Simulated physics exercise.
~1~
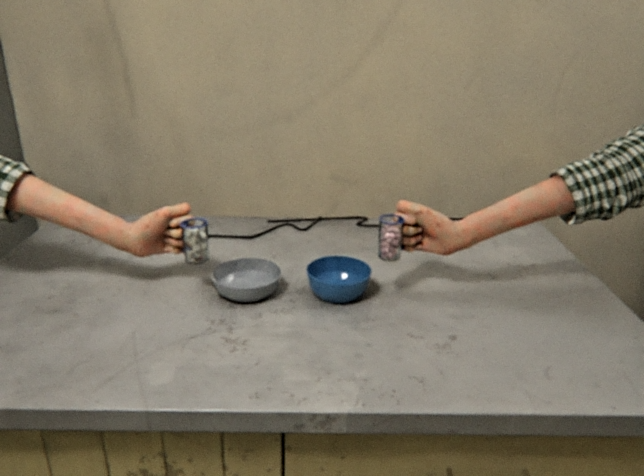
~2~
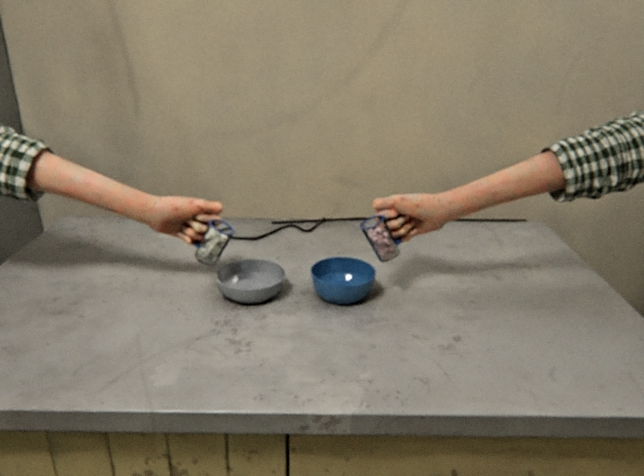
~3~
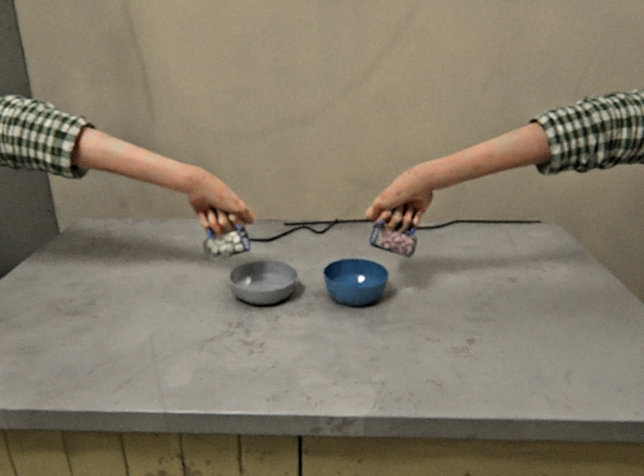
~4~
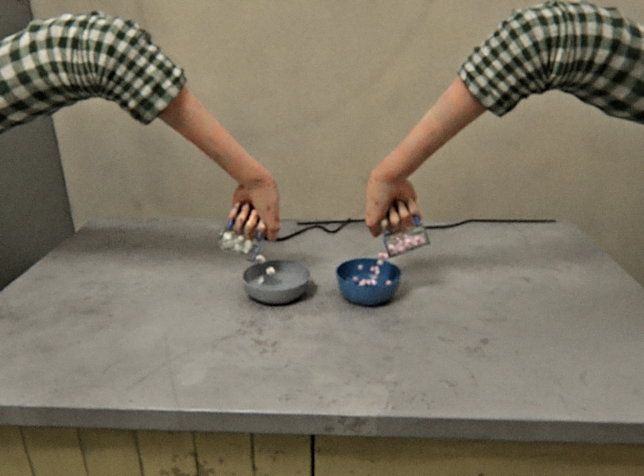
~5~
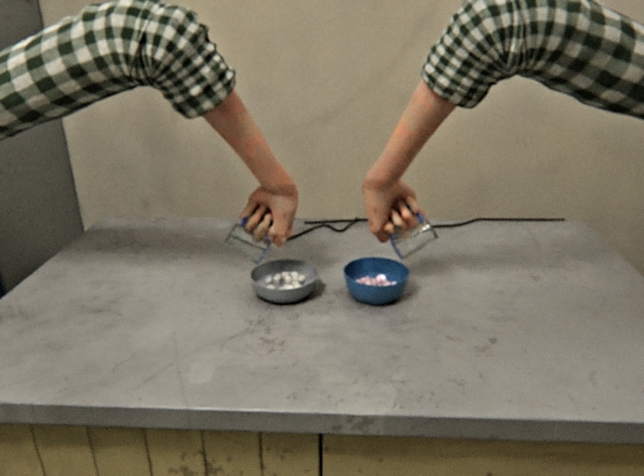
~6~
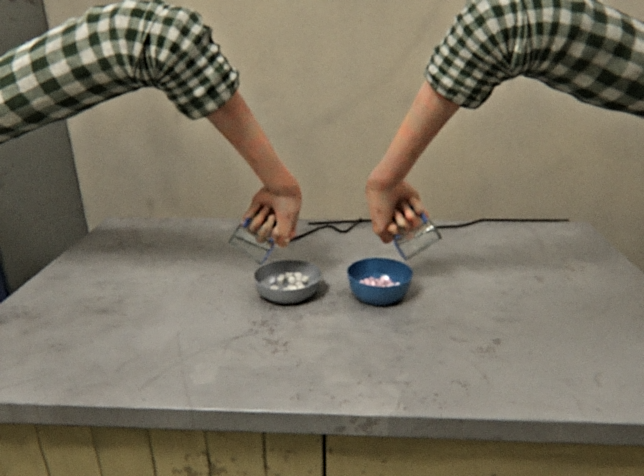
Two hands in checked sleeves tipping small cups over, pouring white pieces into a grey bowl and pink ones into a blue bowl.
